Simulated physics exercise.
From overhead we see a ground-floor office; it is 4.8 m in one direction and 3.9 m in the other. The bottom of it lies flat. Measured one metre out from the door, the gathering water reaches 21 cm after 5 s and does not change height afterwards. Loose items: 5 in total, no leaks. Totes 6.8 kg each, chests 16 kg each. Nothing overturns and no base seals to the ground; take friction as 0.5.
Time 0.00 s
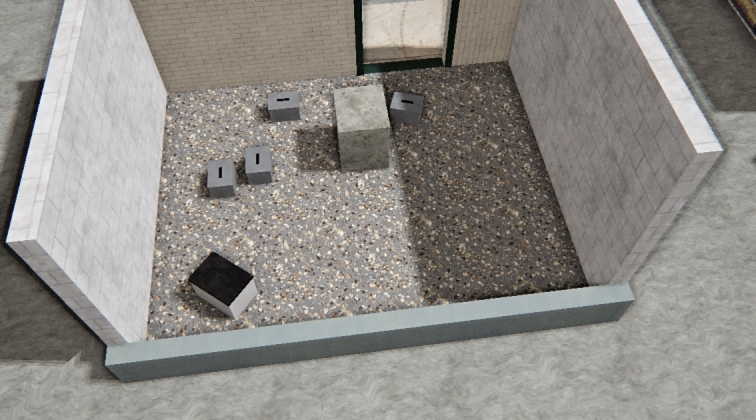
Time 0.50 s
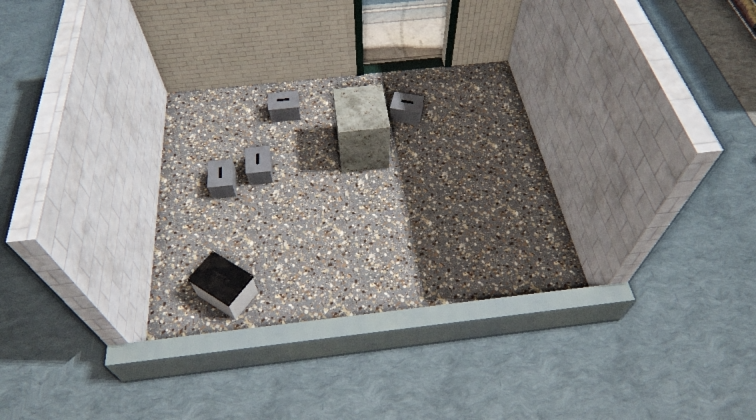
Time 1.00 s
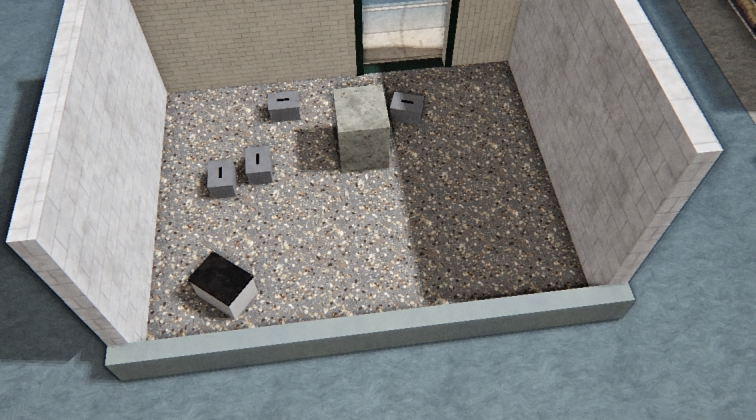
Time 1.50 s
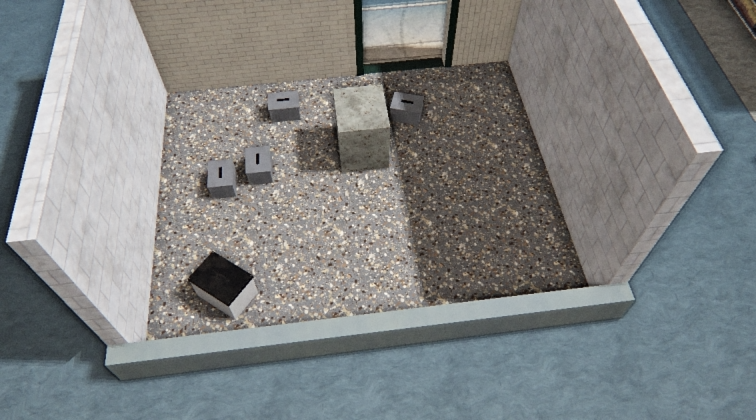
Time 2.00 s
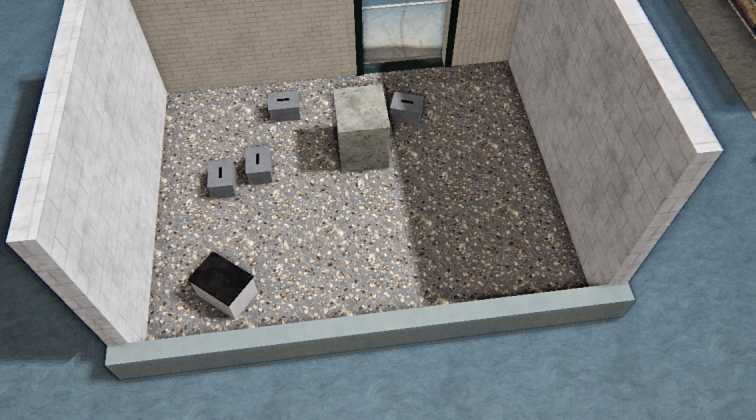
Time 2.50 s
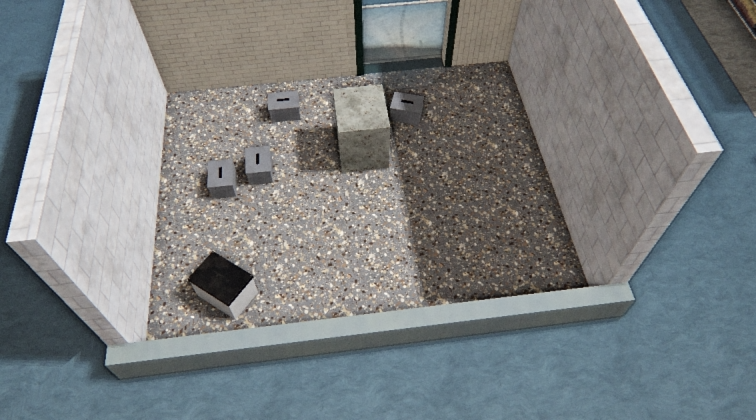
The clip opens on an overhead view of a room with a speckled floor, a tall block and several smaller boxes, surrounded by bare grey ground. Bluish water then covers the ground outside and deepens in colour, finally showing at the doorway's base, while the boxes inside stay still.
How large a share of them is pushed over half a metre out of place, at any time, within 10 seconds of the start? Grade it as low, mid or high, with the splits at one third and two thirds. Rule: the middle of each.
Grade: Low, under a third.
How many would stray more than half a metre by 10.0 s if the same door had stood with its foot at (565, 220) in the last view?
In that case 2 of them.
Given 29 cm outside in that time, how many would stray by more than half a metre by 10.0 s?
You'd get 2 in that case.
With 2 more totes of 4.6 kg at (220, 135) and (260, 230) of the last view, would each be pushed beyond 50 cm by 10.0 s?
One by one: Below; below.
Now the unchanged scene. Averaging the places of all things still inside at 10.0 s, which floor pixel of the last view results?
Somewhere near (255, 210).
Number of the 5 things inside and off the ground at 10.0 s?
The number is 0.
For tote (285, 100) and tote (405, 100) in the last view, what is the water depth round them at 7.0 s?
Roughly 3 and 4 cm.
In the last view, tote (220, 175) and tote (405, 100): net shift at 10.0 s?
In turn: 0 cm, 350 cm.
After 3.5 s 0 of 5 are over 50 cm from their spots; 0 afloat.
After 4.5 s 1 of 5 are over 50 cm from their spots; 0 afloat.
After 7.0 s 1 of 5 are over 50 cm from their spots; 0 afloat.
After 10.0 s 1 of 5 are over 50 cm from their spots, and 1 have been at some point; 0 afloat.
